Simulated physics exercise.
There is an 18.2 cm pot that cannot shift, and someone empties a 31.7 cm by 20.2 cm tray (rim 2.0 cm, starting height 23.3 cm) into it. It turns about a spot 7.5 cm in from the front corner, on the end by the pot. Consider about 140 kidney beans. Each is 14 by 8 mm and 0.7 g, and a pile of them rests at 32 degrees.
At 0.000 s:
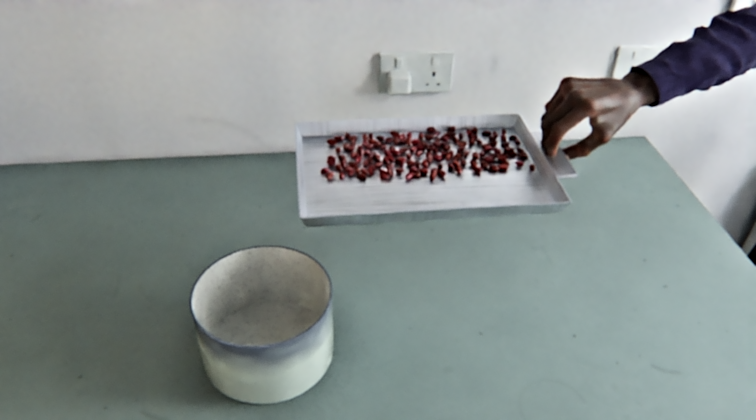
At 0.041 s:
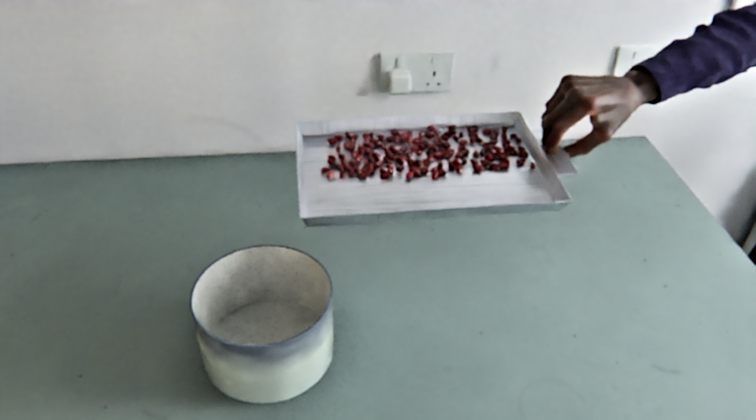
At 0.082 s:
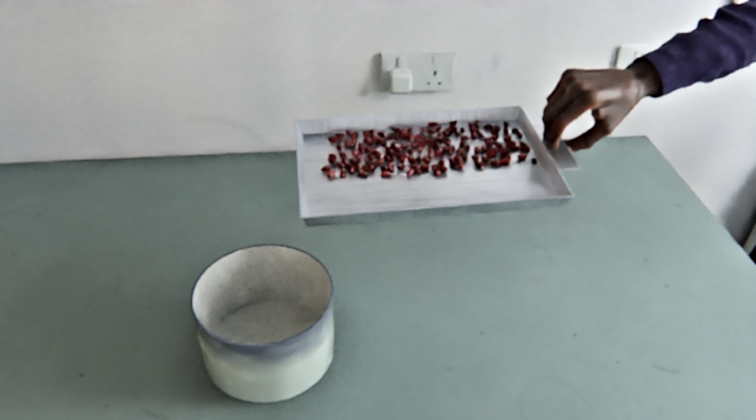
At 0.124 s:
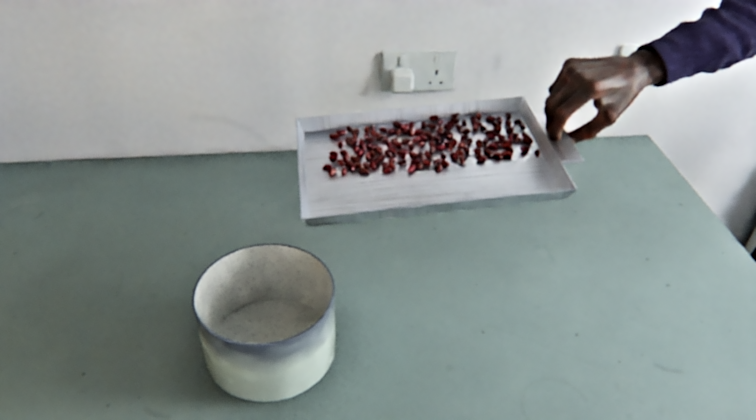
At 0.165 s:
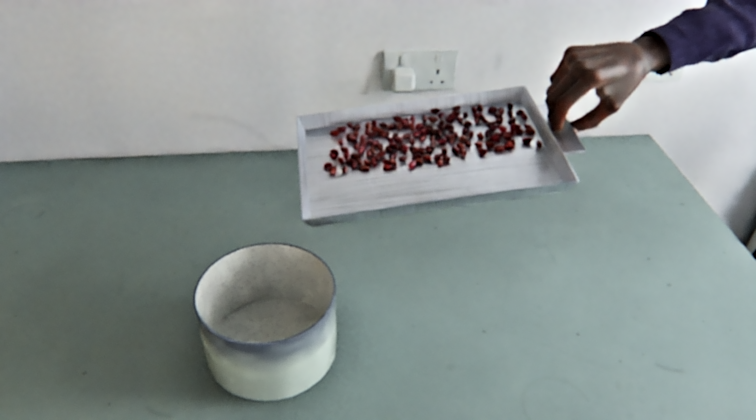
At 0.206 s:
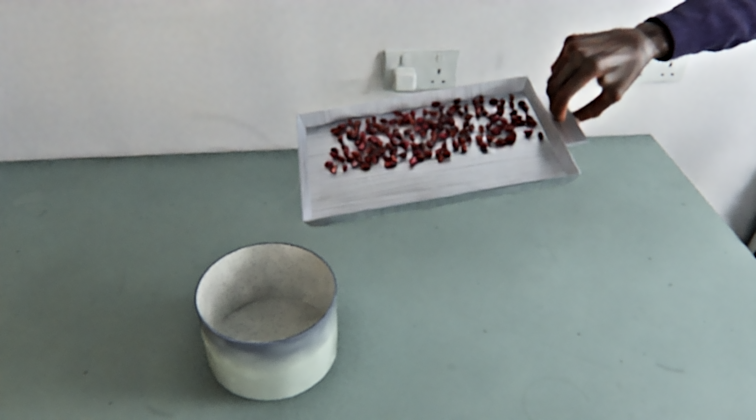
A shallow pale tray scattered with dark red beans sits almost level above a green table, a hand gripping its right end. The hand then rises, lifting that end steadily so the tray slants down toward the left, while the beans stay spread out and the round pot below remains still.
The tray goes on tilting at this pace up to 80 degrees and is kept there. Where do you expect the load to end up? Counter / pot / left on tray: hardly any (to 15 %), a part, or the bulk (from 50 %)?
Counter = hardly any, pot = the bulk, tray = hardly any.
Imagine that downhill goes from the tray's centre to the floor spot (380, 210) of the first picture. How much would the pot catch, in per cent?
Some 85 per cent.
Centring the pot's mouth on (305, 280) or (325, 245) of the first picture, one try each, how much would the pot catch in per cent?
Near 90 and 20 percent, one try each.
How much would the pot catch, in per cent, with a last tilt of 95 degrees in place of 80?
It would be near 100 per cent.
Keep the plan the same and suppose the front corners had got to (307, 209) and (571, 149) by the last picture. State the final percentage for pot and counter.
Per cent by place - pot 15, counter 85.
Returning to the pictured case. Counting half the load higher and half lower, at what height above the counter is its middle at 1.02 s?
Roughly 22 centimetres, more or less.
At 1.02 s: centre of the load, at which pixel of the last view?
Approximately (297, 229) in the last picture.
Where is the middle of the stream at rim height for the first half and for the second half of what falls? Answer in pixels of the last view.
Early half: About (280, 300); late half: (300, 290).
After 0.69 s, tilt 43 degrees; the tray holds 100 %, the pot 0 %.
Then, at 1.02 s, tilt 66 degrees; the tray holds 50 %, the pot 30 %.
After 1.43 s, tilt 80 degrees; the tray holds 10 %, the pot 80 %.
In the end, at 3.1 s, counter 0 %, pot 100 %, tray 0 %.
